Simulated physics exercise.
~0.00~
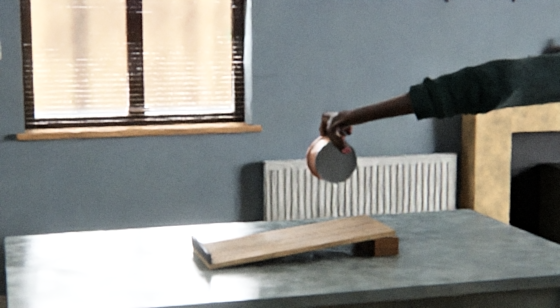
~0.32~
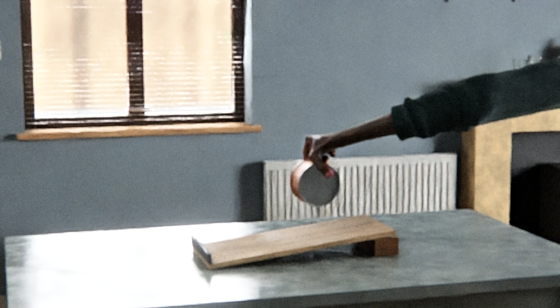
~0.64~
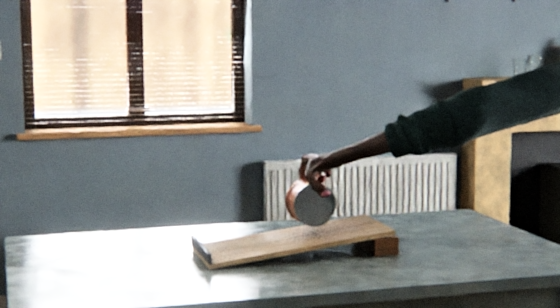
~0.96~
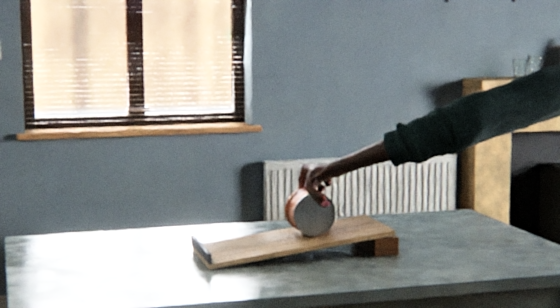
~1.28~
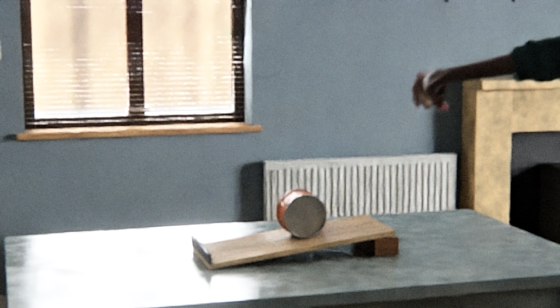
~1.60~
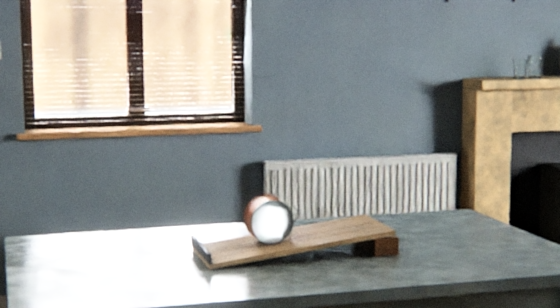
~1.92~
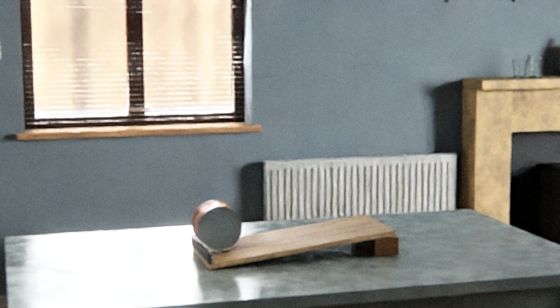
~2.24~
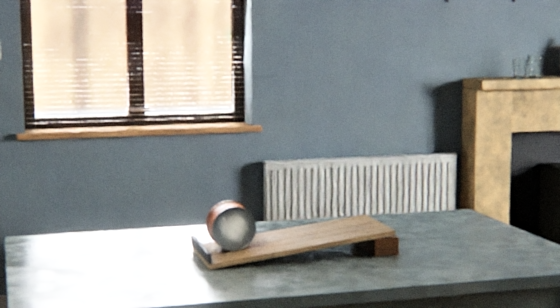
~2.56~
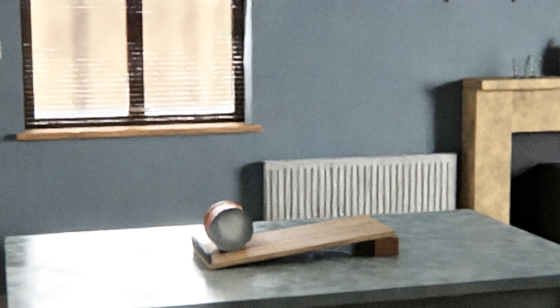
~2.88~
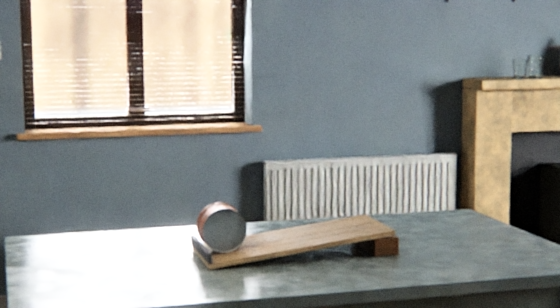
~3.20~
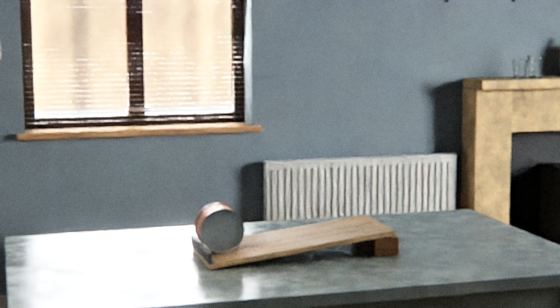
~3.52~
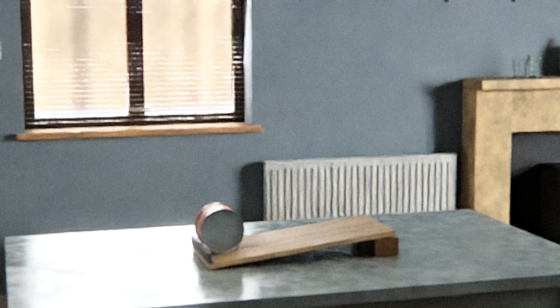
A hand sets an orange tub on a sloping board, and it rolls down left, rocks slightly and stops.
